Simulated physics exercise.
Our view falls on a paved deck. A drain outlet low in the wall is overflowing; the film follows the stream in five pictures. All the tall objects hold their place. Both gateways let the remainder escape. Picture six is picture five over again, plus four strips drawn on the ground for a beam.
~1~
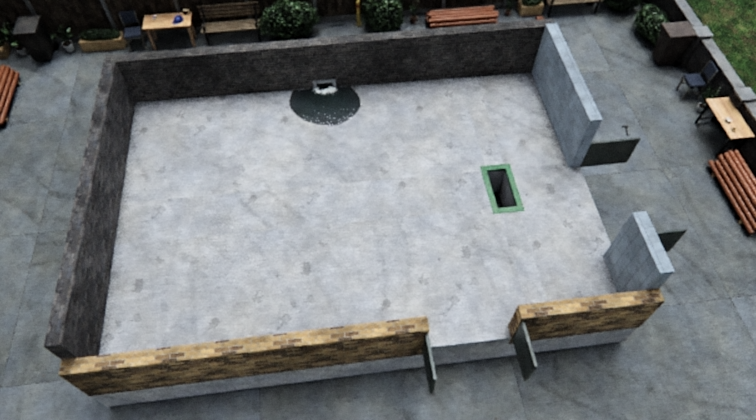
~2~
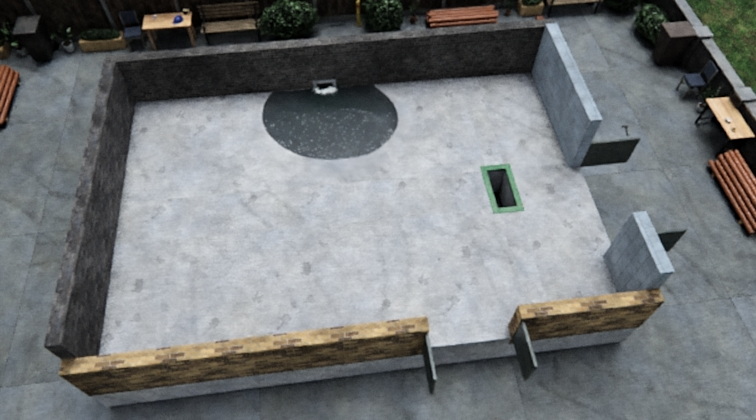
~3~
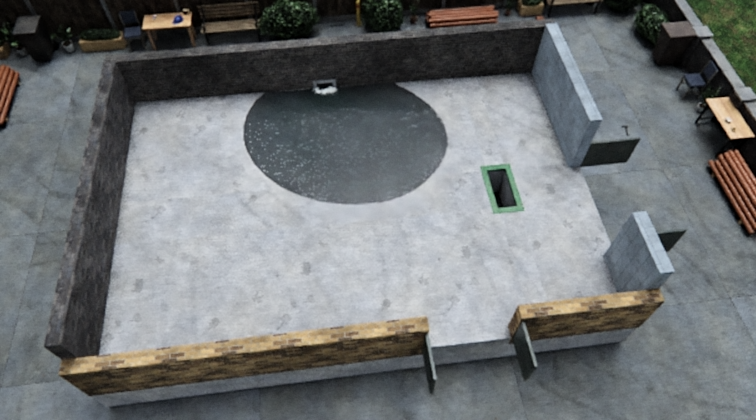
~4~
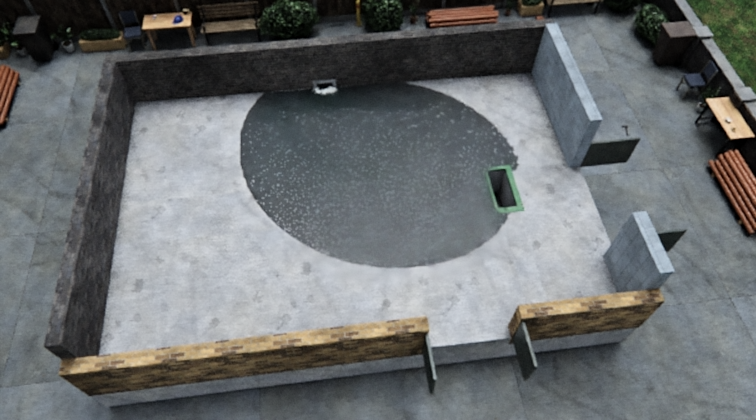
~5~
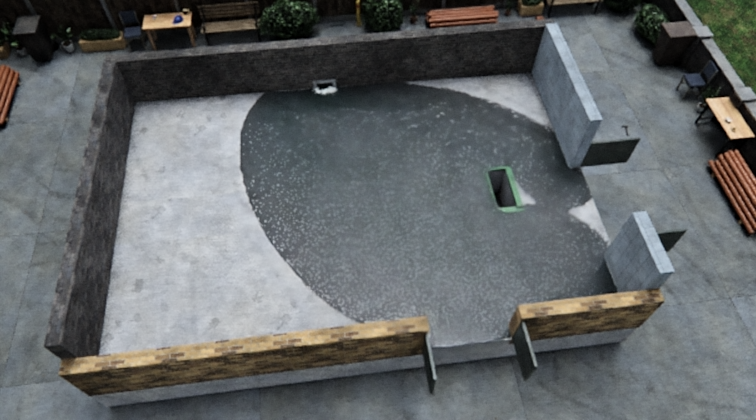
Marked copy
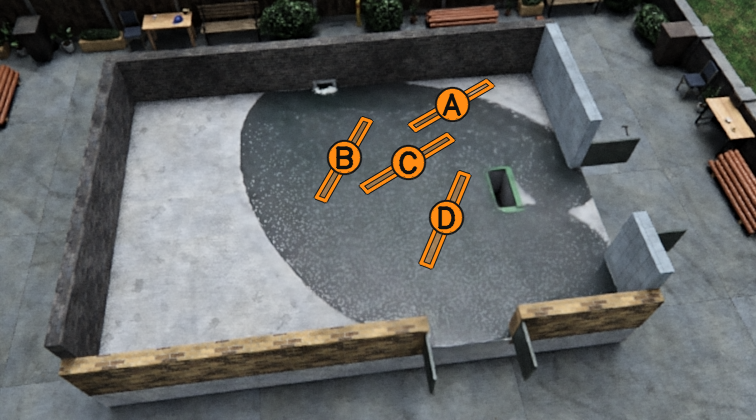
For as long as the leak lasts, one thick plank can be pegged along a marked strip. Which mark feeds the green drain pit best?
I would pick place A.
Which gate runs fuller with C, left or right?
More leaves on the right.
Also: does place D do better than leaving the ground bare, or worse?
Worse.
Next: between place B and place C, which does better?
Place B.
On the marked copy, A from (412, 127) to (489, 83); B from (320, 199) to (366, 120); C from (364, 188) to (449, 137); D from (426, 264) to (464, 174).
With A, about 20 % of the stream runs into the green drain pit, about 80 % out by the gates.
With B, about 9 % of the stream runs into the green drain pit, about 91 % out by the gates.
With C, about 3 % of the stream runs into the green drain pit, about 97 % out by the gates.
With D, about 10 % of the stream runs into the green drain pit, about 89 % out by the gates.
